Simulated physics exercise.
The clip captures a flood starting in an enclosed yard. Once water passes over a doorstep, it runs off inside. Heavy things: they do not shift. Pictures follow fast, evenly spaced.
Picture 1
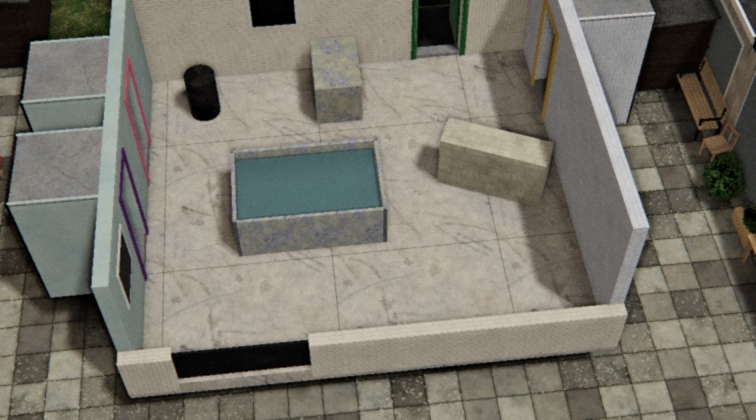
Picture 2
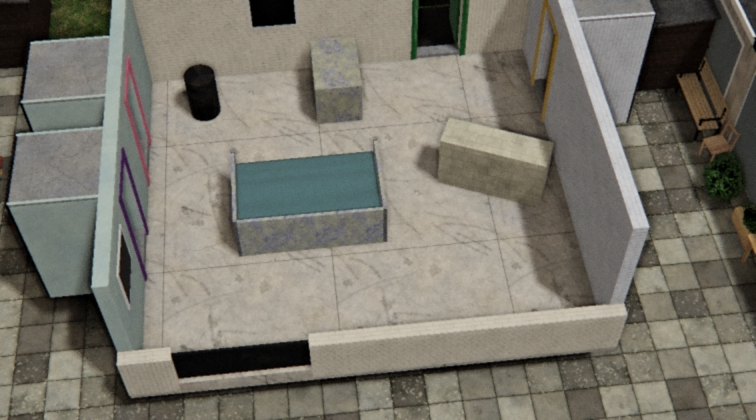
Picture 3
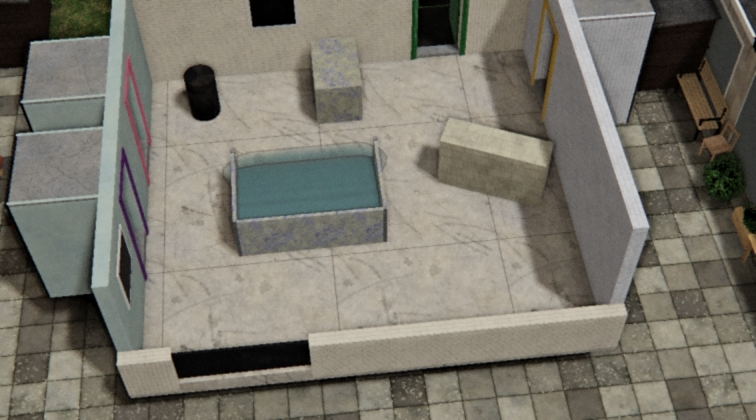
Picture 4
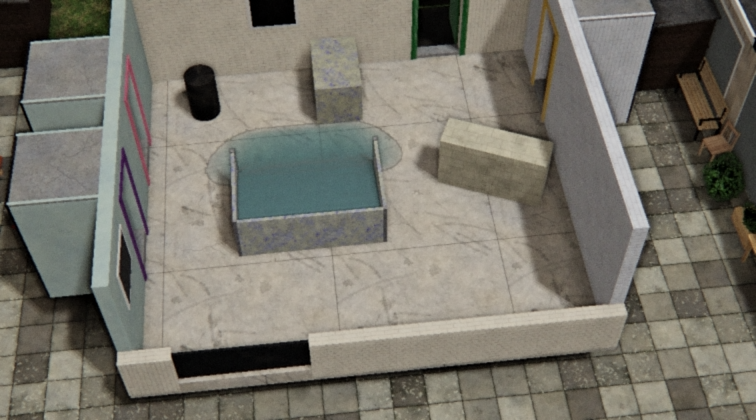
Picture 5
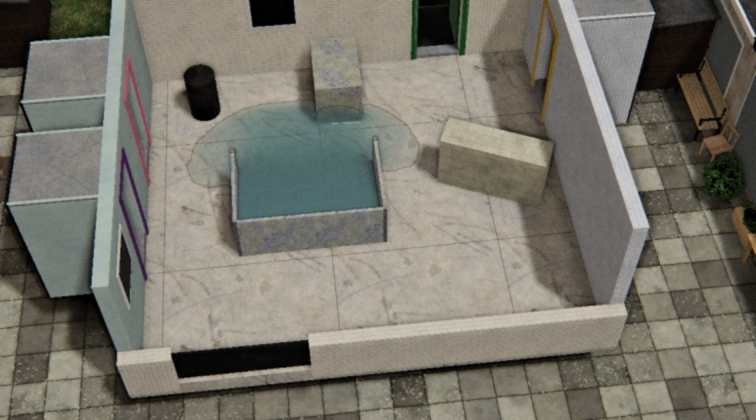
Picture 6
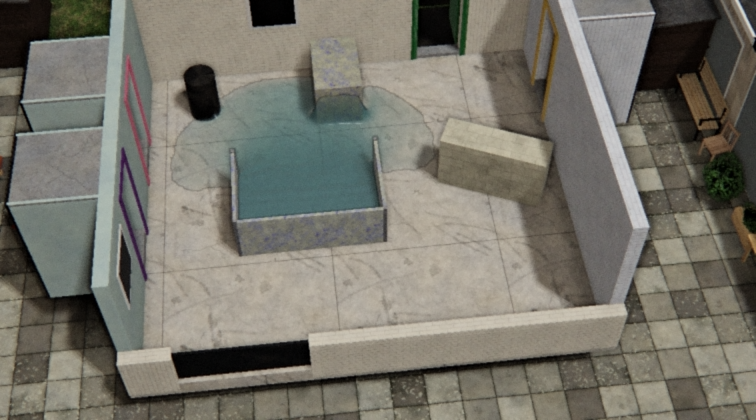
At the start, a rectangular tank full of blue-green water stands whole and still in a walled yard with a pale floor. Its far side then opens, and water pours out behind it, fanning across the floor in a widening sheet that reaches around the patterned block near the back wall.
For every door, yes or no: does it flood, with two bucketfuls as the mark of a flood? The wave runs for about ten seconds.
Green door: Yes, pink door: No, yellow door: No, purple door: No.
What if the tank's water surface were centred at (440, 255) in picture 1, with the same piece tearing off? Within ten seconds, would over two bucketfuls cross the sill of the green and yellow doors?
Green: Over the limit; yellow: Within the limit.
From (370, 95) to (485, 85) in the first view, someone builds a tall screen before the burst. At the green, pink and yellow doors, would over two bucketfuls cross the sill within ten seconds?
Door by door, green comes in under, pink comes in under, yellow comes in over.
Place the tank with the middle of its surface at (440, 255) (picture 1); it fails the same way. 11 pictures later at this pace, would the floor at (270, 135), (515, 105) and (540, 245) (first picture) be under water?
Well, in the order you listed them, they'd be reached by the flood, unreached and reached by the flood.
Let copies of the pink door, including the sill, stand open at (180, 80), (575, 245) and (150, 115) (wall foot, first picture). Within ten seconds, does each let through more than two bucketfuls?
In order: Exceeds it, falls short, exceeds it.
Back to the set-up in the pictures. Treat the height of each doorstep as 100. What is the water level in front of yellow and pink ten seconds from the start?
Around 30 in a hundred for the first and 40 in a hundred for the second.
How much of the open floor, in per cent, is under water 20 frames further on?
I'd say close to 55 per cent.
A moment on, water covers 30 % of the floor; the green door wet at the sill, nothing in, the pink door wet at the sill, nothing in, the yellow door not reached, the purple door not reached.
Next, water covers 40 % of the floor; the green door over two buckets in, the pink door wet at the sill, nothing in, the yellow door wet at the sill, nothing in, the purple door not reached.
Then, water covers 55 % of the floor; the green door over two buckets in, the pink door wet at the sill, nothing in, the yellow door under two buckets in, the purple door wet at the sill, nothing in.
Later, water covers 75 % of the floor; the green door over two buckets in, the pink door wet at the sill, nothing in, the yellow door under two buckets in, the purple door wet at the sill, nothing in.
In the end, water covers 100 % of the floor; the green door over two buckets in, the pink door wet at the sill, nothing in, the yellow door under two buckets in, the purple door wet at the sill, nothing in.
